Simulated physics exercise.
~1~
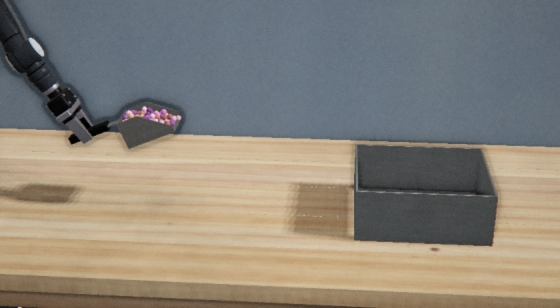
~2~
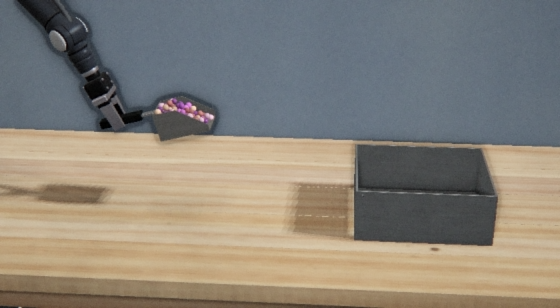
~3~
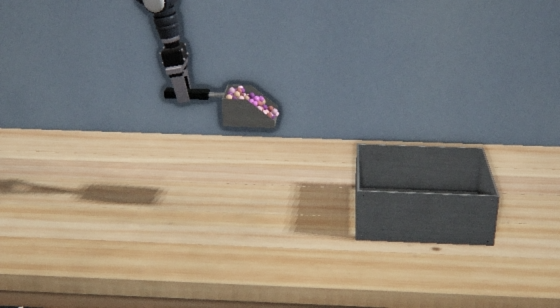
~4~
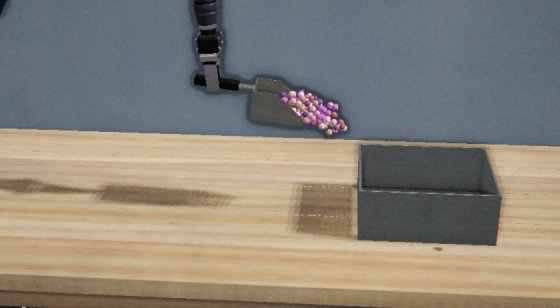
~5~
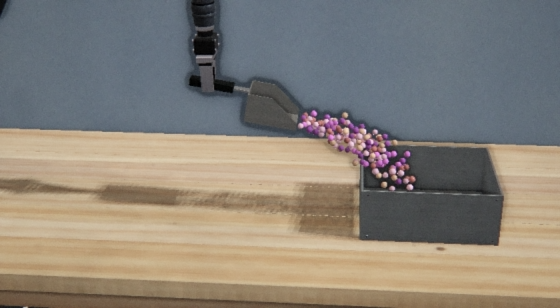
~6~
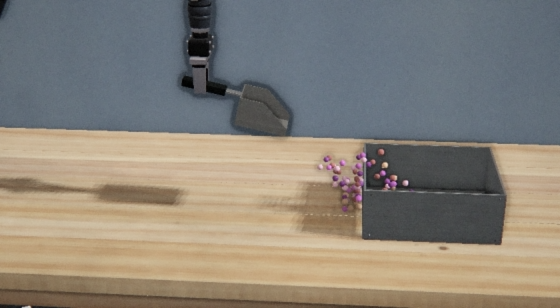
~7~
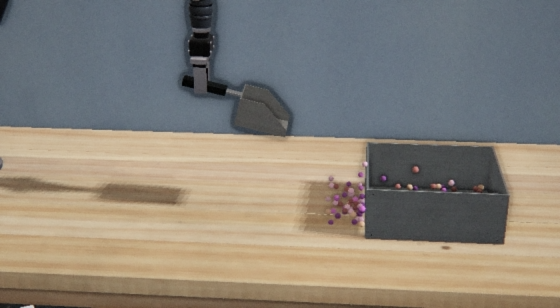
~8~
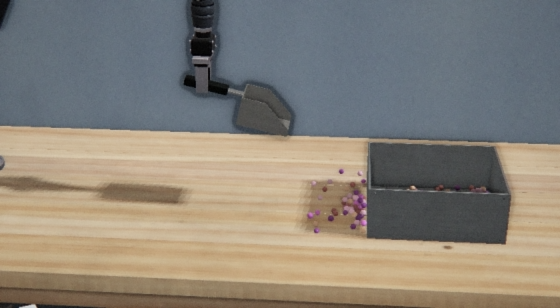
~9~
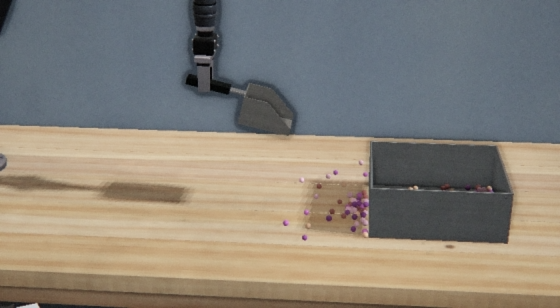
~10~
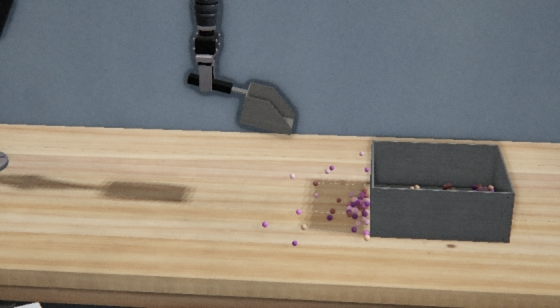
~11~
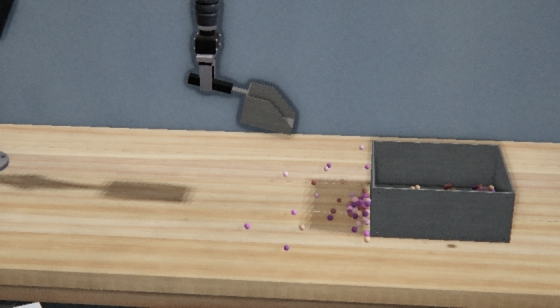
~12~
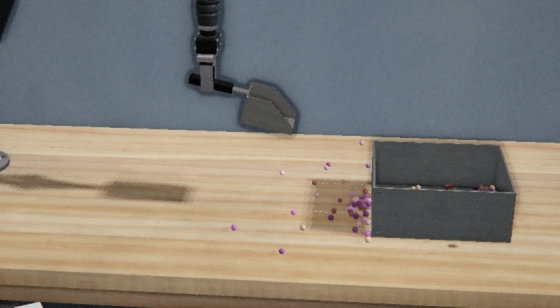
A black robot arm holds a dark grey scoop heaped with small pink, purple and cream balls above a pale wooden table, seen from the side and slightly above against a blue-grey wall. An open dark grey box stands on the right. The arm carries the scoop rightward and tips it, and the balls pour off in a stream toward the box. Many land inside, but others drop short of its left wall. The emptied scoop stays tilted in the air while the spilled balls scatter and a few roll left, leaving a cluster beside the box.
